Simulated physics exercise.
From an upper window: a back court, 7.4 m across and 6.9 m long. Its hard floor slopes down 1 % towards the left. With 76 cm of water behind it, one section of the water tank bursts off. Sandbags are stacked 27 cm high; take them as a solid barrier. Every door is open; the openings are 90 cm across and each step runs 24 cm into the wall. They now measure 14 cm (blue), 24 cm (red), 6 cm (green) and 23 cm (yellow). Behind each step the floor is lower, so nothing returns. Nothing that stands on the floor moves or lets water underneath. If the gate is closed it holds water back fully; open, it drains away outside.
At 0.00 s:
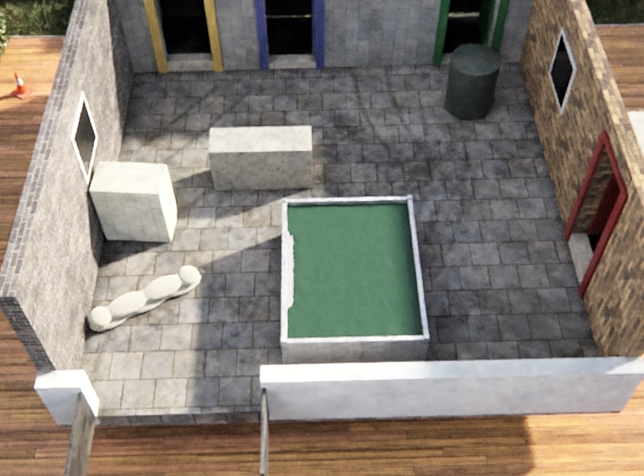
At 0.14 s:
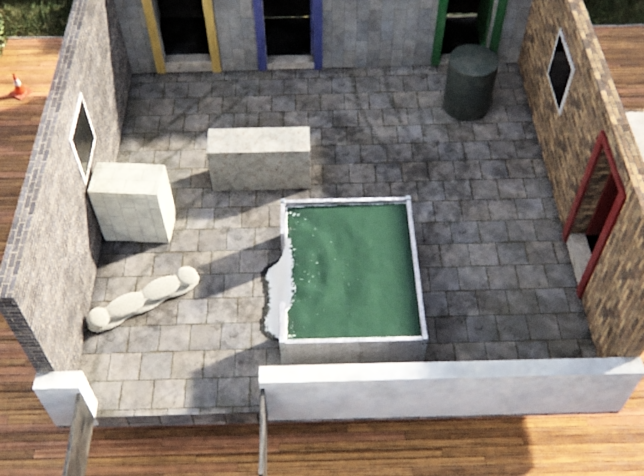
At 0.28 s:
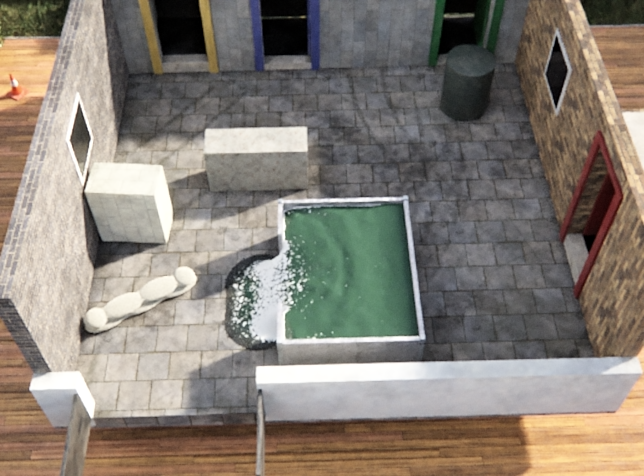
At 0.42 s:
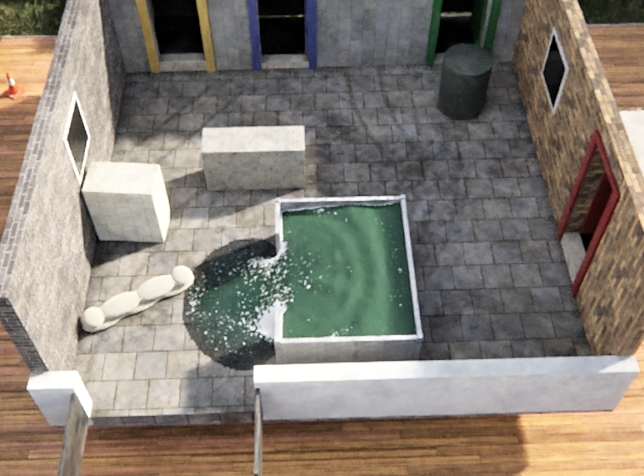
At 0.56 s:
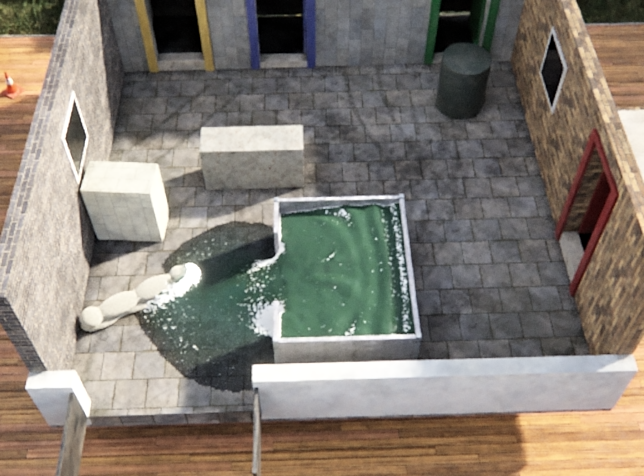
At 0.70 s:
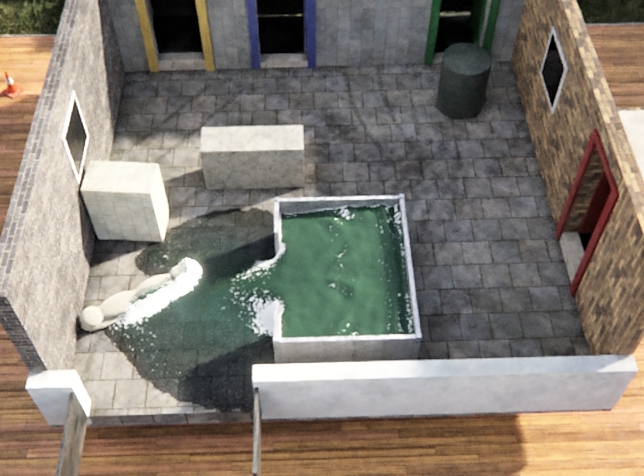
The footage shows a walled court from above, where a square tank of green water opens on its left side and pours out, foaming and spreading leftward across the paving, reaching and splashing along the pale sandbags.
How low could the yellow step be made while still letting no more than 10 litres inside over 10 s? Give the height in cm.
Close to 11.5 cm is just enough.
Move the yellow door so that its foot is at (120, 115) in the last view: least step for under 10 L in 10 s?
Roughly 10.0 cm.
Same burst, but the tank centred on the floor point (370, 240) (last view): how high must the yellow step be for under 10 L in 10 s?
Then roughly 19 cm.
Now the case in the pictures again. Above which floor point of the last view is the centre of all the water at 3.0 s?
Around (241, 282).
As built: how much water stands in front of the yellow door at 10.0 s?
Roughly 7.5 cm deep.
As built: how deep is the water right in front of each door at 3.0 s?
Depths in cm: Blue 0, red 0, green 0, yellow 13.
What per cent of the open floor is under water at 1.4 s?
About 20 per cent.
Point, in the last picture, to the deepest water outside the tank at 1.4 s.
Near (67, 401).
After 1.4 s water covers 20 % of the floor, deepest (75 cm) near (67, 401); it has not reached the yellow door.
After 3.0 s water covers 35 % of the floor, deepest (36 cm) near (67, 401); 13 cm at the yellow door, 0 litres in over its 23 cm step.
After 10.0 s water covers 70 % of the floor, deepest (10 cm) near (77, 344); 8 cm at the yellow door, 0 litres in over its 23 cm step.
At the yellow door as built, the water arrived by 2.6 s and peaked near 16 cm at 4.8 s.
With a step of 10.5 cm, 17 litres would have come in within the 10 s; with 14 cm, 2 litres. So under 10 litres takes about 11.5 cm.
